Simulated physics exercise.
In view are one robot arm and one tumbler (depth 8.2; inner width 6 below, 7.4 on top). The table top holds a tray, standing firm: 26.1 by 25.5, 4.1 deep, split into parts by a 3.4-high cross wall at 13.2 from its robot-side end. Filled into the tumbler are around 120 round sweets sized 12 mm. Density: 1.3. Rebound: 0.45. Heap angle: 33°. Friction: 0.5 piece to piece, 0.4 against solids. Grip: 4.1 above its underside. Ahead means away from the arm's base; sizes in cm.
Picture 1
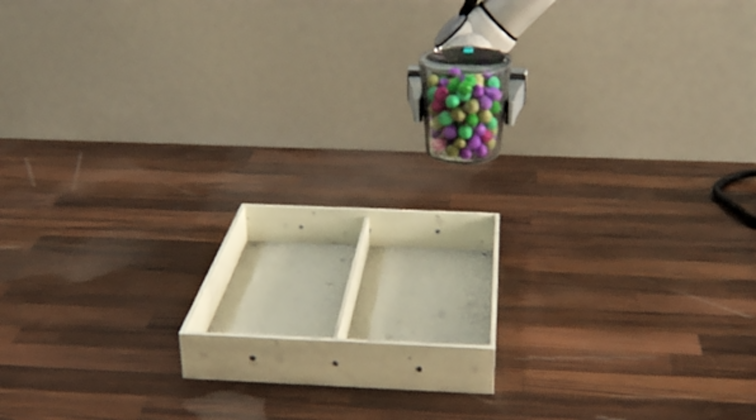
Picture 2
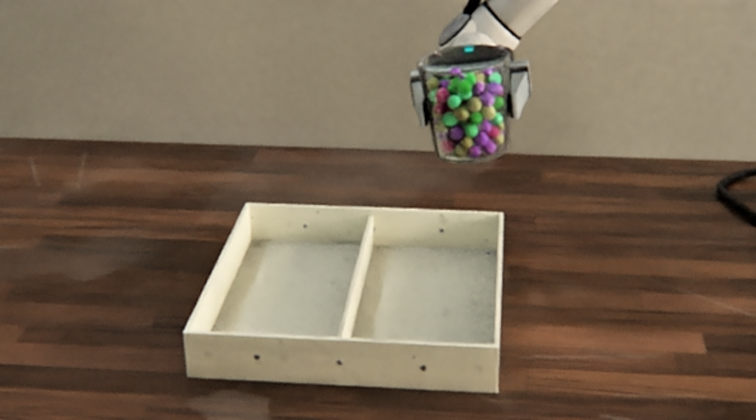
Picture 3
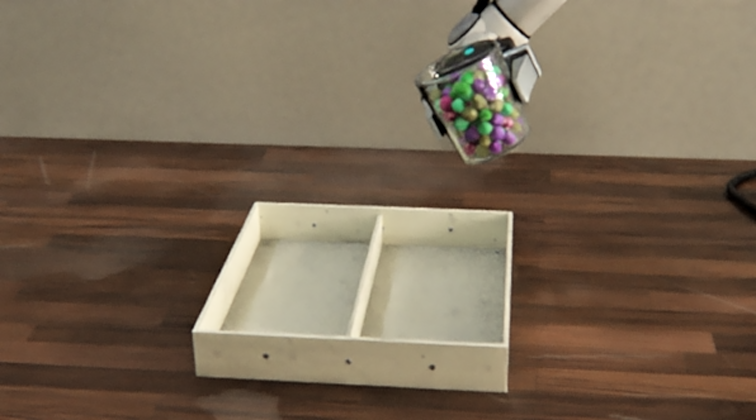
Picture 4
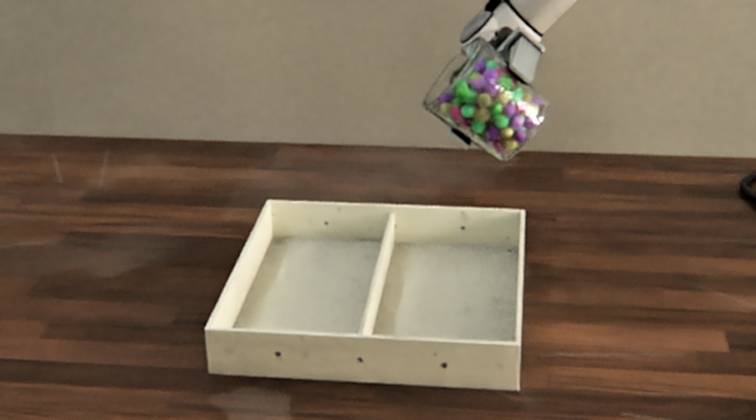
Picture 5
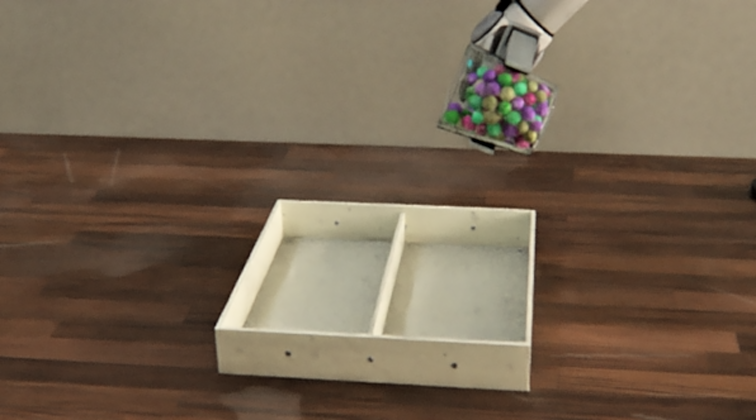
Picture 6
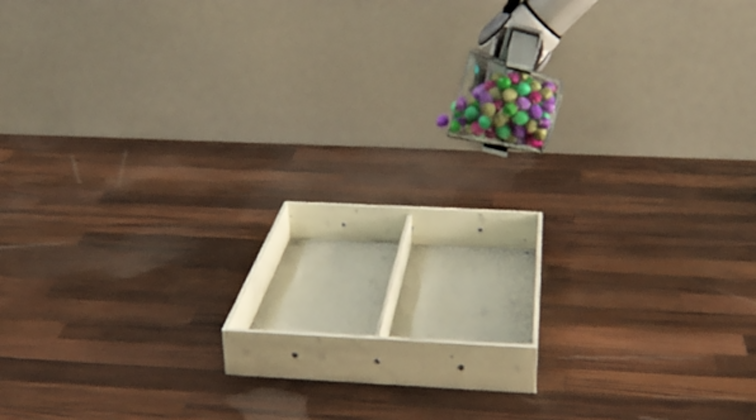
A clear tumbler filled with small round sweets in green, purple, pink and gold, gripped by a robot arm, starts upright above a divided pale tray on a wooden table. The arm tilts it steadily leftward until it lies nearly on its side, the sweets shifting toward its open end.
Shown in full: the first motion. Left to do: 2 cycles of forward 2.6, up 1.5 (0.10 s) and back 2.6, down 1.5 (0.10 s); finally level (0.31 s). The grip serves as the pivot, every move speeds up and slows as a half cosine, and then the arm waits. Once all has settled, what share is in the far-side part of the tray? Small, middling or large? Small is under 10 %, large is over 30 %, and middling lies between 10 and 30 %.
Large, over 30 %.
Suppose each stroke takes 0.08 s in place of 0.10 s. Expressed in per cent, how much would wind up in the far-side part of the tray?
Then about 70 per cent.
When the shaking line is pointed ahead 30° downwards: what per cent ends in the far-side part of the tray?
Close to 20 in a hundred.
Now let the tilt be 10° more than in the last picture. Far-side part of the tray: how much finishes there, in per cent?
I'd put it at around 65 per cent.
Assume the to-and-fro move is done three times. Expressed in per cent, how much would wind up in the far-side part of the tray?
That share would be near 45 percent.
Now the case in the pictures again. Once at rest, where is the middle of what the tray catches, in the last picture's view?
Roughly at (345, 298) in the last picture.
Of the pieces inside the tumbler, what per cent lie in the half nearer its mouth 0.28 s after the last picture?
Near 50 %.
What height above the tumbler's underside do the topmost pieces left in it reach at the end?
Height at rest: Approx. 4.0 cm.
Then, 0.28 s on, tilted 76° forward, highest piece 23 above the table; 71 in the tumbler, 18 in the far-side part, 7 in the robot-side part, 25 in flight or on a rim.
Then, 0.57 s on, tilted 33° forward, highest piece 23 above the table; 49 in the far-side part, 40 in the tumbler, 27 in the robot-side part, 5 in flight or on a rim.
Then, 0.91 s on, level, highest piece 21 above the table; 51 in the far-side part, 40 in the tumbler, 30 in the robot-side part.
Then, 1.96 s on, level, highest piece 21 above the table; 51 in the far-side part, 40 in the tumbler, 30 in the robot-side part.
In the end, 51 in the far-side part, 40 in the tumbler, 30 in the robot-side part. That is 42 % in the far-side part of the tray.
